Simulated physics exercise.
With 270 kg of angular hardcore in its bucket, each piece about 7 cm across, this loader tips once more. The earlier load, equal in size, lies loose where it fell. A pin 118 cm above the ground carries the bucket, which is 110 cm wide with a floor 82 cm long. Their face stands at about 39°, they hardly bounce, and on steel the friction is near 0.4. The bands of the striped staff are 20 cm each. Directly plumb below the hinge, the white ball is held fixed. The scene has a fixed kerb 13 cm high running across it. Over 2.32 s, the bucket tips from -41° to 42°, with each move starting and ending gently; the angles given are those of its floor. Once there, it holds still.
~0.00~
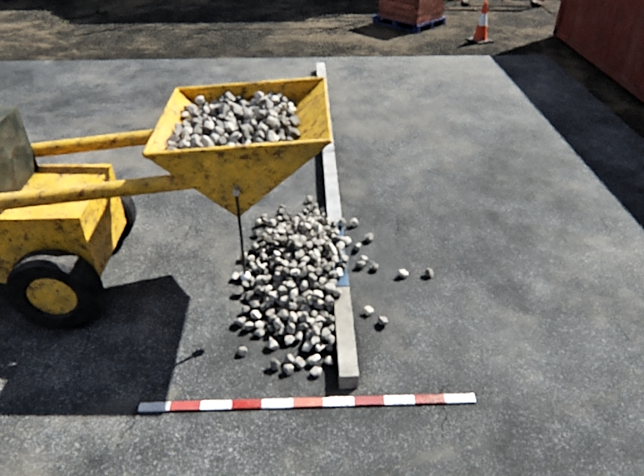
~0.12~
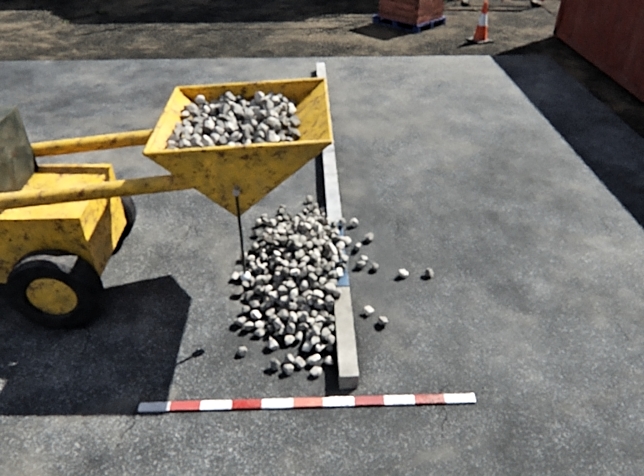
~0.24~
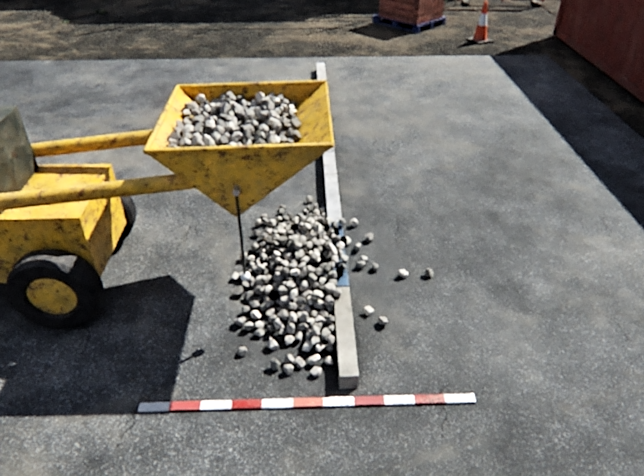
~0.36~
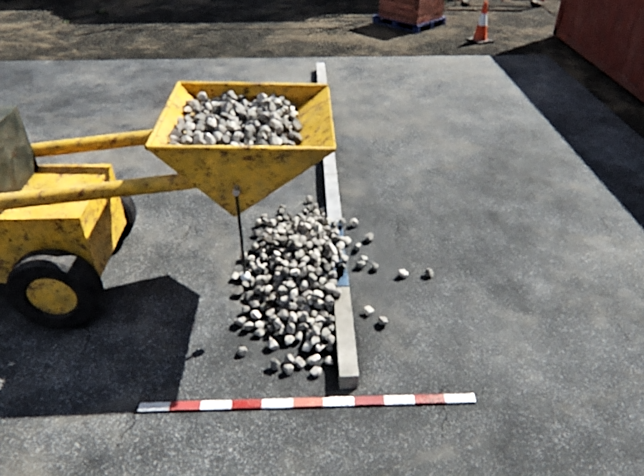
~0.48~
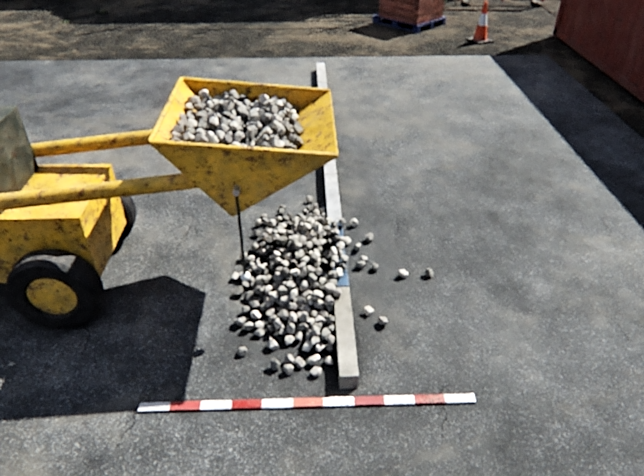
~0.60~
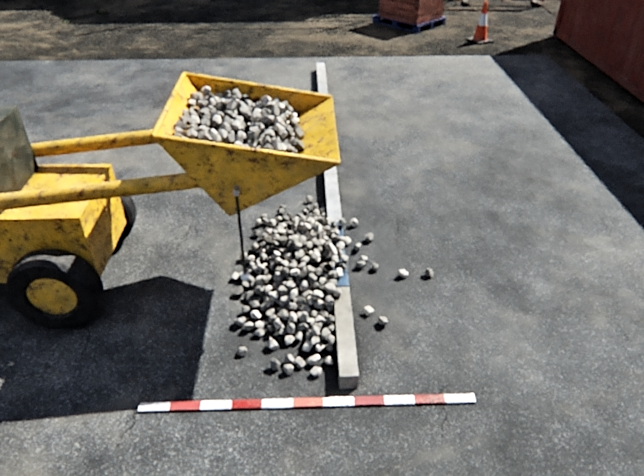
A yellow loader's bucket of grey stones slowly tilts rightward above a loose stone pile.
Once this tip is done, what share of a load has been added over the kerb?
About 73 per cent.
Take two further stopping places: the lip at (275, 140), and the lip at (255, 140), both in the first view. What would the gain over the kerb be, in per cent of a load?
Near 15 in a hundred first, near 0 in a hundred second.
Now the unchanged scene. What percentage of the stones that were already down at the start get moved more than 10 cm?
Some 0 percent, give or take.
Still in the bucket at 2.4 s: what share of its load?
Roughly 15 per cent remains inside.
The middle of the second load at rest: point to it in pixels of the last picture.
Middle: Approx. (365, 266) px.
After 1.7 s the floor is at 29°; in per cent of one load, 99 in the bucket, 99 on this side of the kerb, 2 over the kerb; the foremost stones are at (381, 274).
After 2.4 s the floor is at 42°; in per cent of one load, 15 in the bucket, 145 on this side of the kerb, 40 over the kerb; the foremost stones are at (422, 272).
After 2.8 s the floor is at 42°; in per cent of one load, 0 in the bucket, 133 on this side of the kerb, 67 over the kerb; the foremost stones are at (461, 289).
After 5.4 s the floor is at 42°; in per cent of one load, 0 in the bucket, 125 on this side of the kerb, 75 over the kerb; the foremost stones are at (469, 274). Net gain over the kerb, 73.
